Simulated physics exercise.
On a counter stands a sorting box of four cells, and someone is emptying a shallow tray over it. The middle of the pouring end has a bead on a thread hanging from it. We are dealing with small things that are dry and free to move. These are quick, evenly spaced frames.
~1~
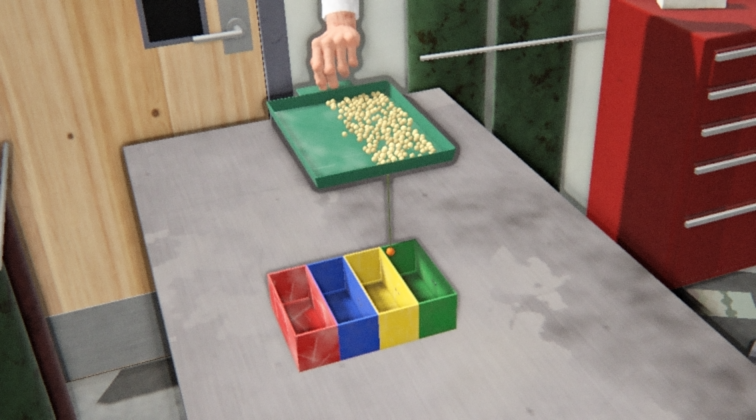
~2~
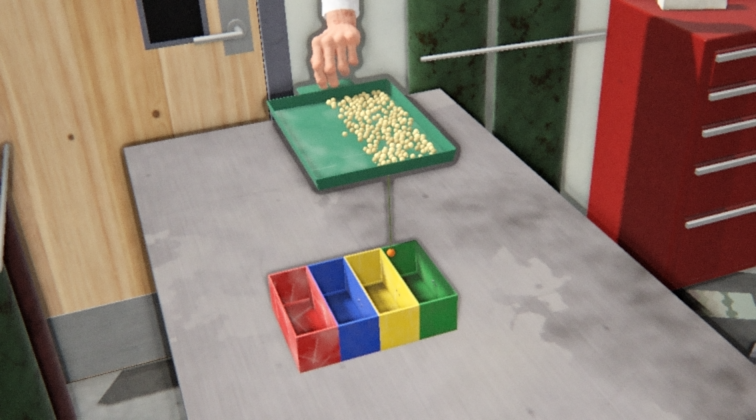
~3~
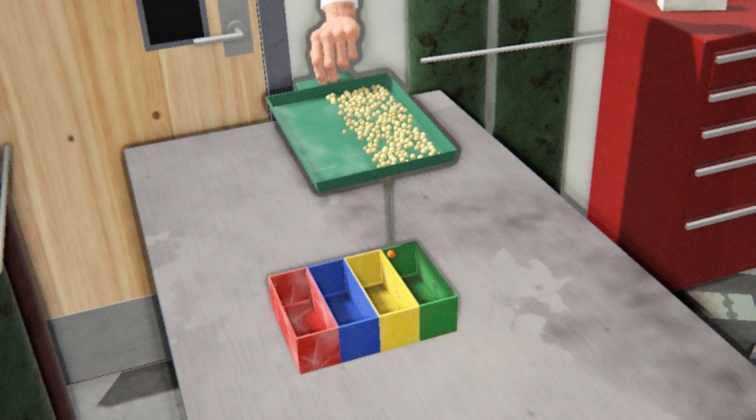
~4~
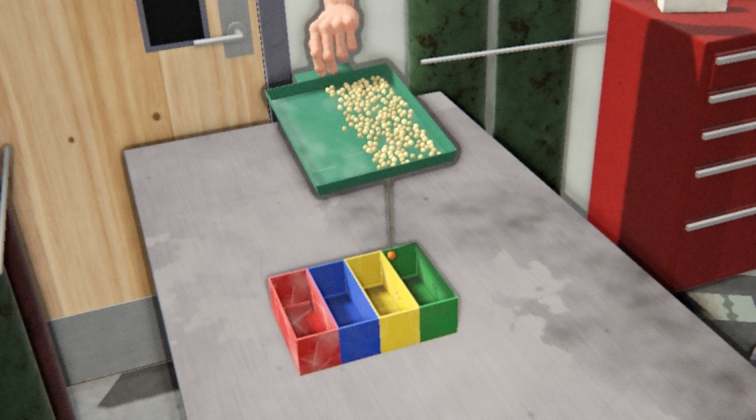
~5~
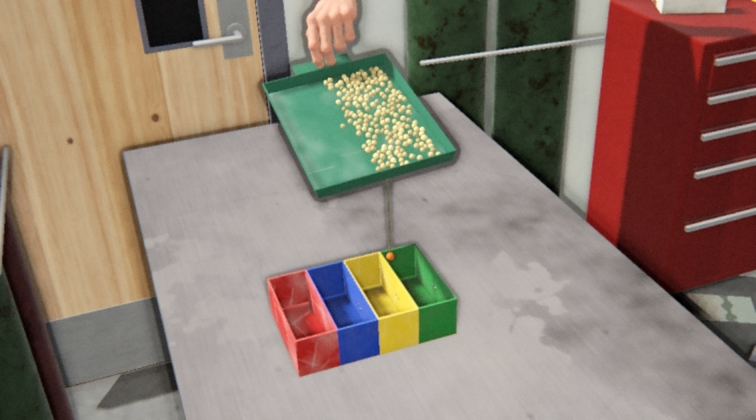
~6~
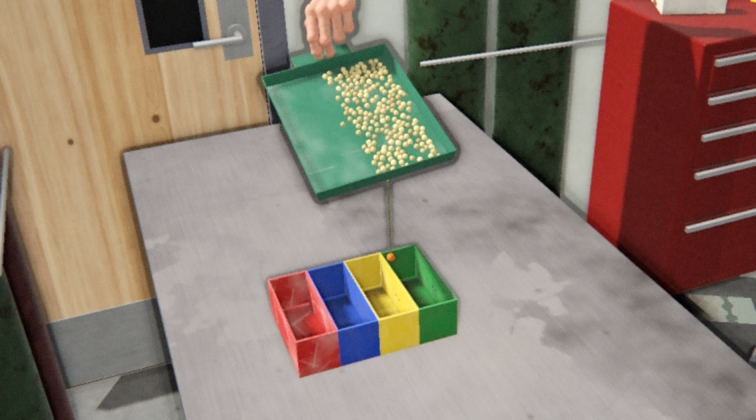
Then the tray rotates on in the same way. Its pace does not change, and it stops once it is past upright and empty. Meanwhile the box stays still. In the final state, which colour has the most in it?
Most ends up in blue.
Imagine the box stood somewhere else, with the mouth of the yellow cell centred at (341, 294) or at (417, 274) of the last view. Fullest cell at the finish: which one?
Try 1: The cell in yellow. Try 2: The red one.
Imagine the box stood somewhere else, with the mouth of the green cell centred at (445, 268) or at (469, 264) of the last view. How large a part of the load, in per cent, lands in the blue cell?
First position: Some 30 %; second position: Some 10 %.
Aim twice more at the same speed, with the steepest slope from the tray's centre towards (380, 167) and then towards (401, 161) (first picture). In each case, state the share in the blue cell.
Roughly 10 % in the first case and 0 % in the second.
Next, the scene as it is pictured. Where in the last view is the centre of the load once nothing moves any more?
Once nothing moves, the middle sits near (343, 320).
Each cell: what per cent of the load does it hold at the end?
Red cell some 10; blue cell some 70; yellow cell some 20; green cell some 0.
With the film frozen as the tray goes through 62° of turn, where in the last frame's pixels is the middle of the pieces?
I'd mark the middle close to (351, 189).
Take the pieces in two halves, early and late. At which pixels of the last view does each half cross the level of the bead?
For the early half I get (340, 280), and for the late half (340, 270).
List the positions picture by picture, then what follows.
The first frame shows corners of the pouring end (317, 176) and (452, 148), level; middle of the load (378, 126), soya beans; bead on its thread (391, 252); red cell (318, 345); blue cell (359, 334); yellow cell (399, 323); green cell (438, 313).
The second frame shows corners of the pouring end (318, 177) and (453, 148), level; middle of the load (379, 126).
The third frame shows corners of the pouring end (318, 180) and (453, 149), tipped barely, lowest at the left corner; middle of the load (379, 123).
The fourth frame shows corners of the pouring end (318, 184) and (453, 149), tipped a little, lowest at the left corner; middle of the load (378, 119).
The fifth frame shows corners of the pouring end (318, 187) and (452, 149), tipped a little, lowest at the left corner; middle of the load (377, 115).
The sixth frame shows corners of the pouring end (318, 190) and (452, 149), tipped clearly, lowest at the left corner; middle of the load (379, 109), roughly a third on the move; red cell (318, 351); blue cell (359, 340); yellow cell (399, 329); green cell (438, 318).
Just after the last frame, tray tipped steeply; the larger part on the tray; about a tenth in the red cell; about a tenth in the blue cell; just a few in the yellow cell; about a tenth falling or outside the box.
A moment on, tray tipped past a quarter turn; roughly a quarter on the tray; roughly a third in the blue cell; about a tenth in the yellow cell; about a tenth in the red cell; roughly a quarter falling or outside the box.
Further on, tray tipped past a quarter turn; roughly two thirds in the blue cell; roughly a quarter in the yellow cell; about a tenth in the red cell; just a few in the green cell; about a tenth falling or outside the box.
When it is over, tray tipped past a quarter turn; roughly two thirds in the blue cell; roughly a quarter in the yellow cell; about a tenth in the red cell; just a few in the green cell; about a tenth outside the box.
